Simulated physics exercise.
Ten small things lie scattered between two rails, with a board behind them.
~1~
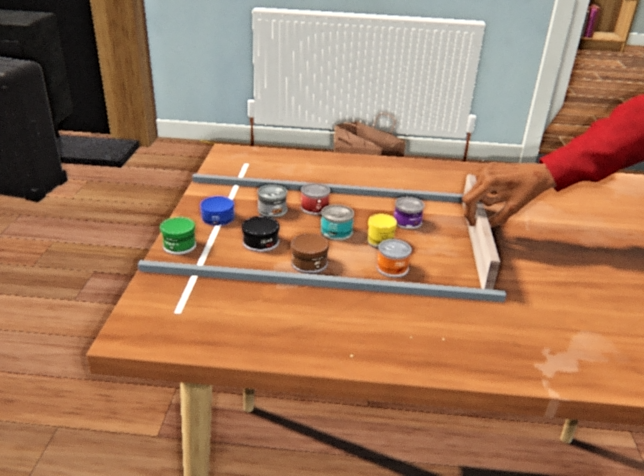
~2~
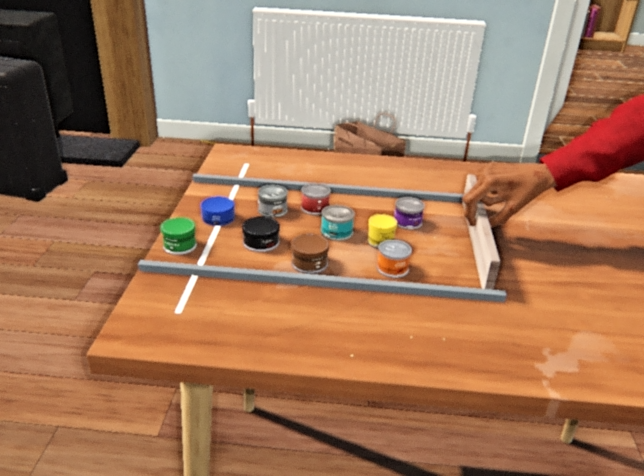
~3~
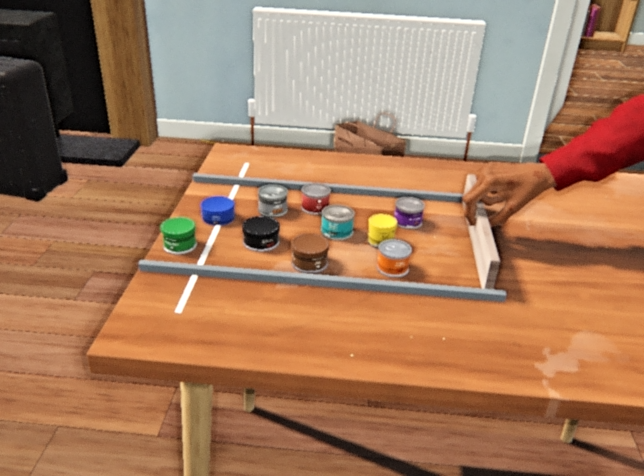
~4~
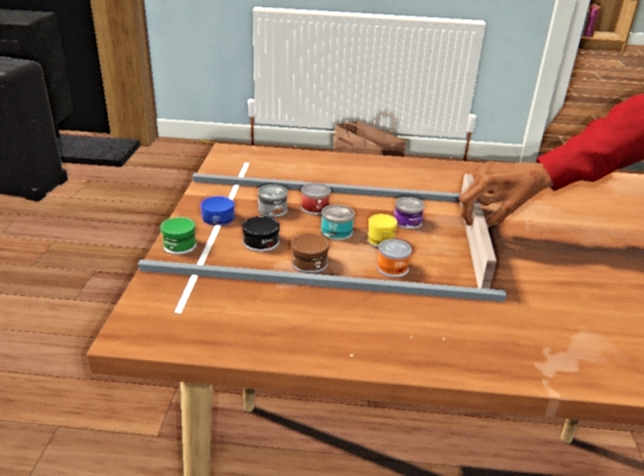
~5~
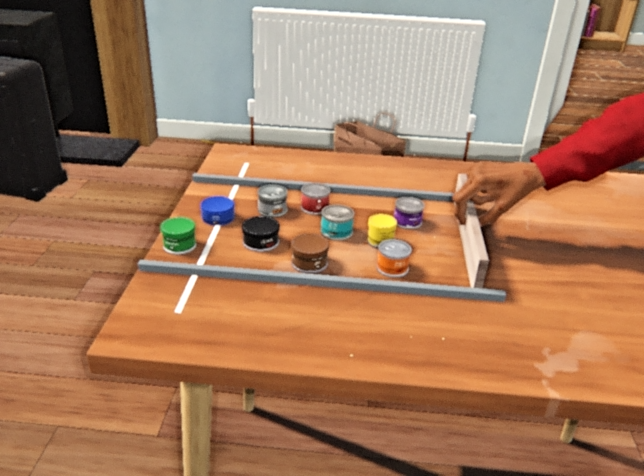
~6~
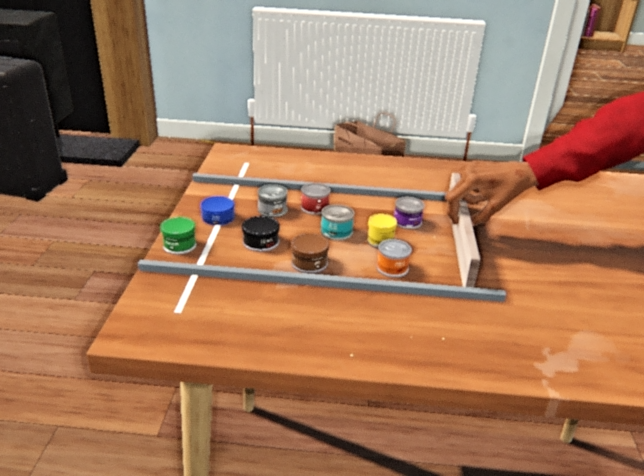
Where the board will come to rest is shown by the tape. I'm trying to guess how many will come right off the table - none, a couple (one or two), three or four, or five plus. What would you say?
I would say a couple, one or two.
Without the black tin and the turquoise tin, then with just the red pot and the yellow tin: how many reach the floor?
Result: 0 in the first case, with 0 in the second.
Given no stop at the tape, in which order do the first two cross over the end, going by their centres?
Green tin, then blue tub.
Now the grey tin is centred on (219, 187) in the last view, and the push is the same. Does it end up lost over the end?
From that start the object is safe.
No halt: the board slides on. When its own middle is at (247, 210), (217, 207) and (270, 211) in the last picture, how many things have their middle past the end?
The numbers past the end are 0, 2 and 0.
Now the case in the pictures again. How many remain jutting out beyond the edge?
The total here is 3.
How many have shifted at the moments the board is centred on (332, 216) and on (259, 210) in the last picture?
Well, it's 6 at the first one and 10 at the second.
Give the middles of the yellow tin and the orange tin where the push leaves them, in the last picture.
Result: One about (202, 221), other about (191, 240).
Soon after, none off yet; green tin at rest near (179, 236); blue tub at rest near (218, 211); black tin at rest near (261, 234).
After that, none off yet; green tin at rest near (179, 236); blue tub at rest near (218, 211); black tin displaced a little near (248, 234).
In the end, the number that fall off is one or two; gone, blue tub and green tin.
